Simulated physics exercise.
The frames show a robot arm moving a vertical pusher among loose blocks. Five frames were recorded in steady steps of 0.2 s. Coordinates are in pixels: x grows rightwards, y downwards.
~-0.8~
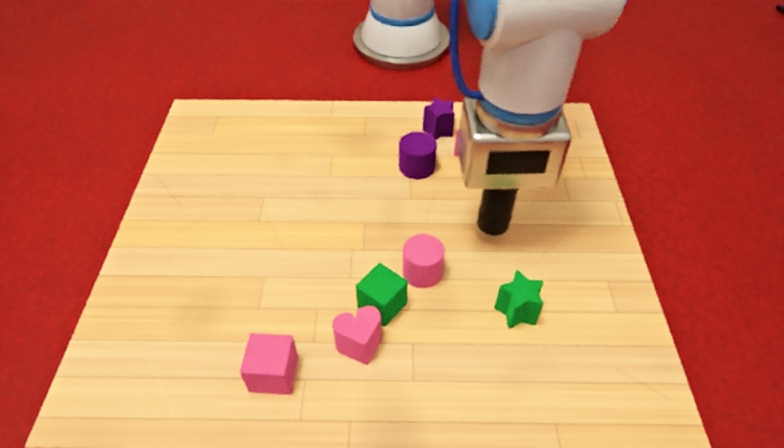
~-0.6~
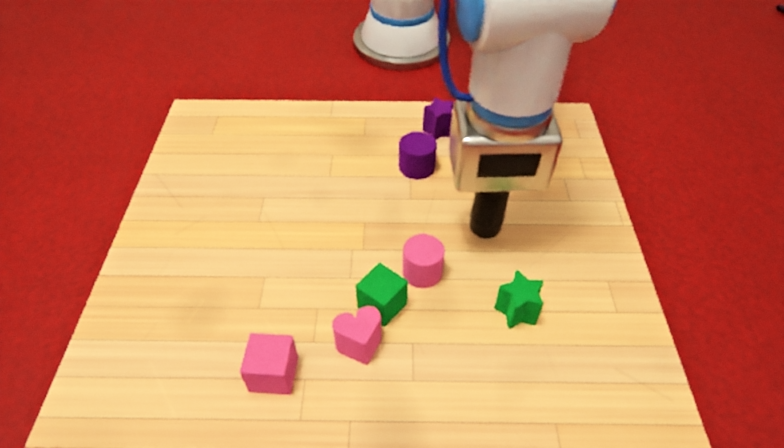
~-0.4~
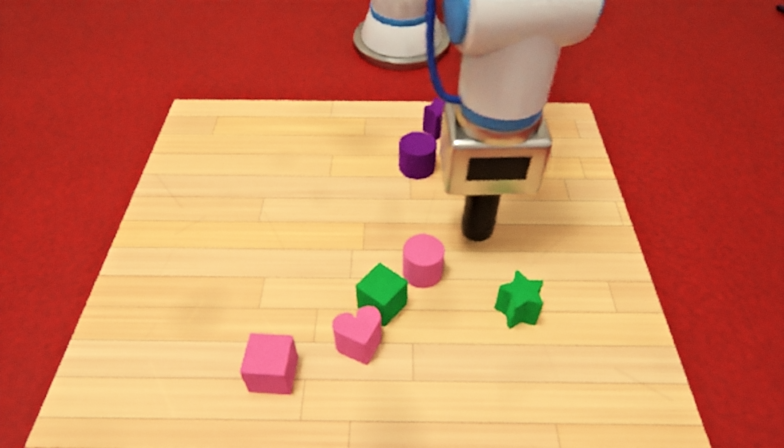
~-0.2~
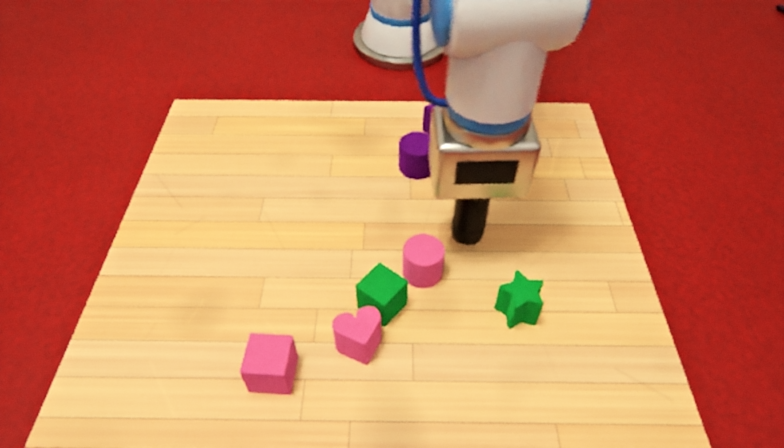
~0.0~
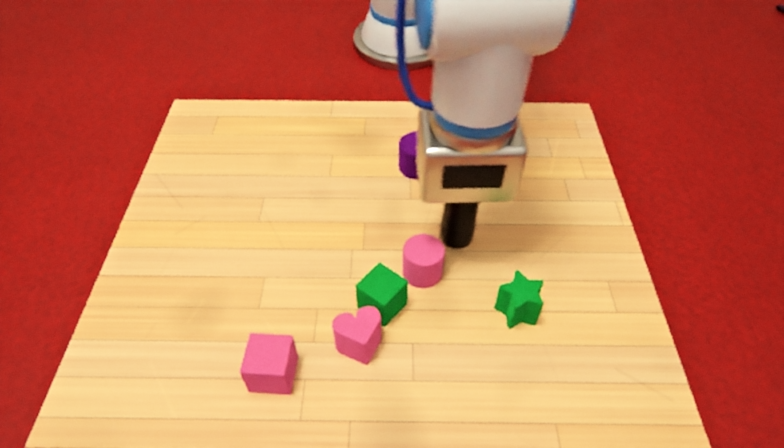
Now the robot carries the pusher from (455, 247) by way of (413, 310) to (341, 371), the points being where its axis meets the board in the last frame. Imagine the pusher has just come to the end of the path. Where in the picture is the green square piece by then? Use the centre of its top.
I'd say the green square piece ends with its top centre at (341, 295).
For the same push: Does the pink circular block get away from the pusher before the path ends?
In short: Yes.
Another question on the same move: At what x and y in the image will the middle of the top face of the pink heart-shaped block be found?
Put as a pixel place, it's (292, 364).
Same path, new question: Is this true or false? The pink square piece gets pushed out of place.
True
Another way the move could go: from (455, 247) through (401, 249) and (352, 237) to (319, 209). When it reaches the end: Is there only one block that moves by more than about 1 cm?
Yes
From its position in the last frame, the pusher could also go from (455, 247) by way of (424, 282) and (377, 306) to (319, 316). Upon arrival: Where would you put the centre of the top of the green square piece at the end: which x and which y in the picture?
If I read the scene right, the answer is (280, 321).
What follows on the original path. One third of the way, pusher at (432, 281); pink heart-shaped block at (350, 331); green square piece at (357, 294), turned 30° anticlockwise; pink circular block at (394, 268).
Two thirds of the way, pusher at (390, 321); pink heart-shaped block at (350, 331); green square piece at (341, 295), turned 80° anticlockwise; pink circular block at (374, 274).
At the end, pusher at (340, 363); pink square piece at (245, 356); pink heart-shaped block at (292, 364), turned 25° clockwise; green square piece at (341, 295), turned 80° anticlockwise; pink circular block at (374, 274).
